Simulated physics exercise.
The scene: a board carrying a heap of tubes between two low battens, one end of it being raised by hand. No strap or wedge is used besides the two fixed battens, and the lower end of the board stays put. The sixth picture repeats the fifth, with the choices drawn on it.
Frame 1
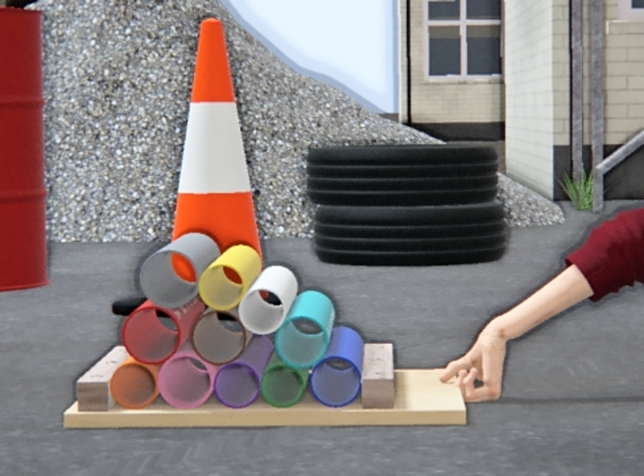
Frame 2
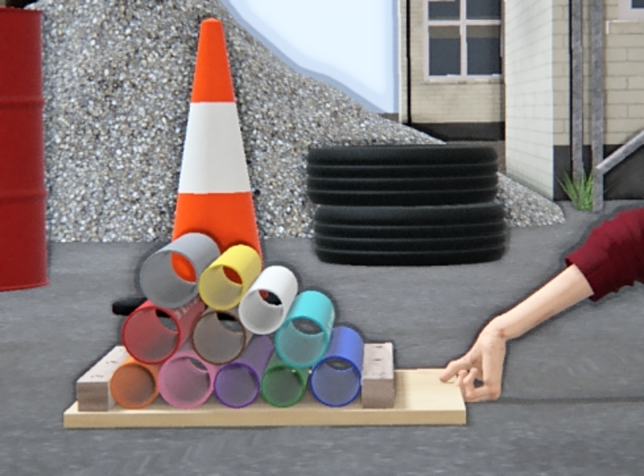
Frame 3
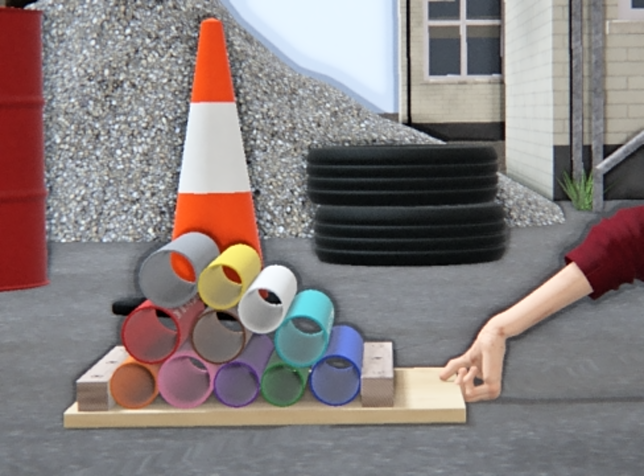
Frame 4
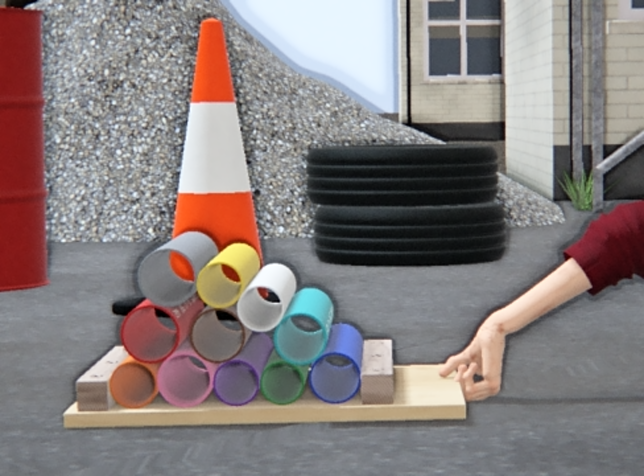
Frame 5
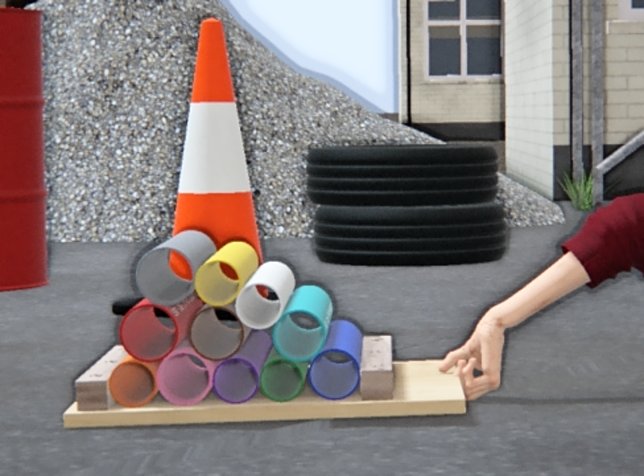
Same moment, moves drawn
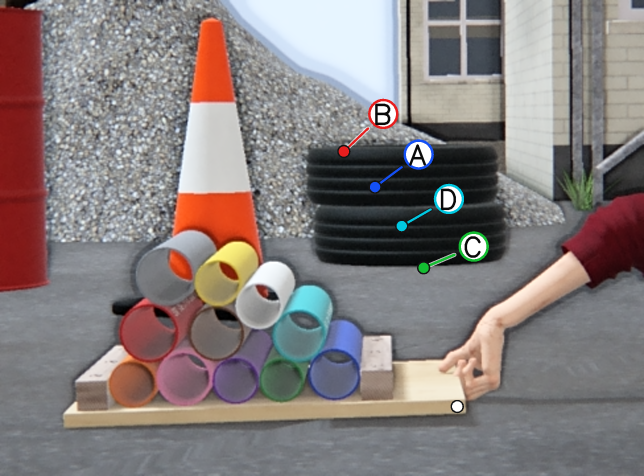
A hand reaching in from the right grips the end of a pale board that carries a heap of coloured tubes between two low wooden blocks. The board's right end rises very slightly, the tubes barely shifting with it, while the traffic cone, tyres and gravel behind stay still.
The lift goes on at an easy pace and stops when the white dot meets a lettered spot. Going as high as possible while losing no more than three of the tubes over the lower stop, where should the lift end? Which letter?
It can be raised to C.
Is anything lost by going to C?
At C: Yes.
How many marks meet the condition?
One of them.
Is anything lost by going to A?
Yes.
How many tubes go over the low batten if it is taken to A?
It comes to six.
On the marked copy, A at (375, 187); B at (344, 152); C at (423, 268); D at (402, 226); the white dot at (457, 406).
Following C. Soon after the start, board at 15°.
Later, board at 22°.
In the end, board at 22°, three over the low batten (red, yellow, grey).
As for the rest, A six over the low batten; B six over the low batten; D six over the low batten.
